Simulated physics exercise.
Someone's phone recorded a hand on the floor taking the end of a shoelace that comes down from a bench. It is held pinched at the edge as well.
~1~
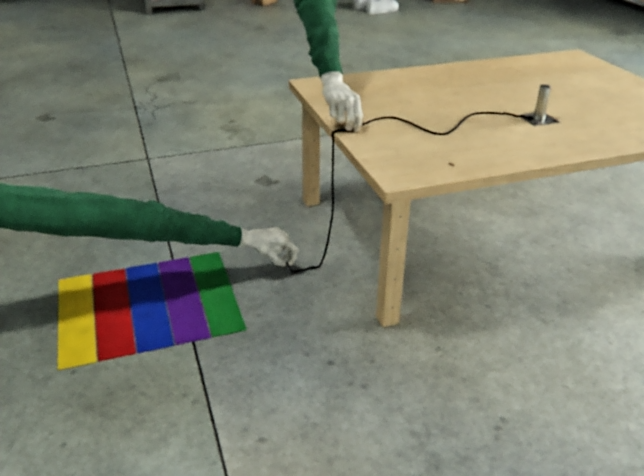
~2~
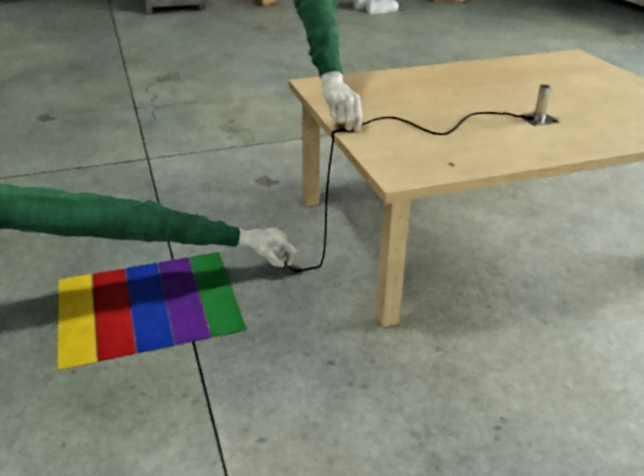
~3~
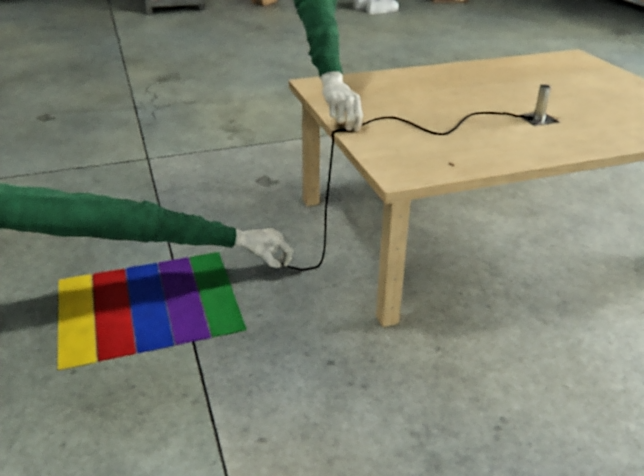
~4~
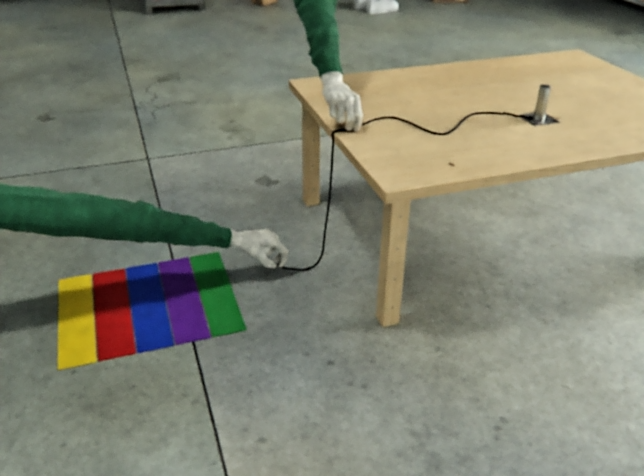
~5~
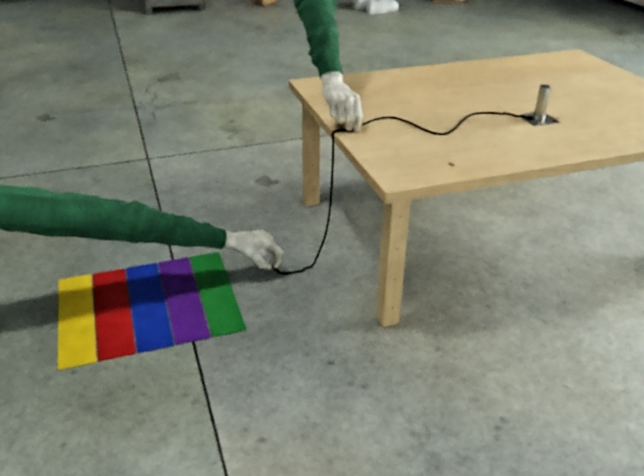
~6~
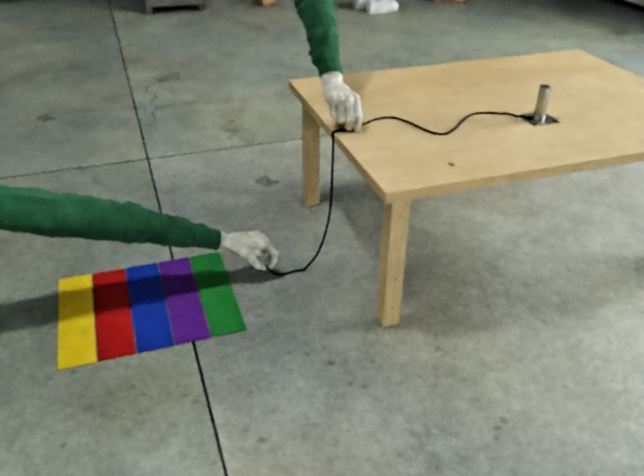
A white-gloved hand on a green-sleeved arm reaches in from the left, low over a grey concrete floor seen from above at an angle, pinching the end of a black cord. Yellow, red, blue, purple and green stripes lie beneath that arm, while another gloved hand presses the cord at the wooden table's edge. The lower hand draws the end slightly left, the upper hand and camera staying still.
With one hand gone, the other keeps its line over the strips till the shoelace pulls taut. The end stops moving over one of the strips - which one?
The red strip.
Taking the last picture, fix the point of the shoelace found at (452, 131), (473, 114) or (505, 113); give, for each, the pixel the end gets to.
In order of the tries: About (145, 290), then (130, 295), then (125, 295).
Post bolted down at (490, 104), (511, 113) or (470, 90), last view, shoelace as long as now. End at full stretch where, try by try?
Taking the tries in turn, you get (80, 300), (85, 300) and (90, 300).
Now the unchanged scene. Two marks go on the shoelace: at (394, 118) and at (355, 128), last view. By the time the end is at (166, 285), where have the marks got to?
The two spots arrive at (350, 132) and (324, 171).
Early on, end near (166, 285); over purple.
Midway, end near (133, 292); over blue.
At the end of the slack, end near (113, 295); over red. It gets as far as the red strip.
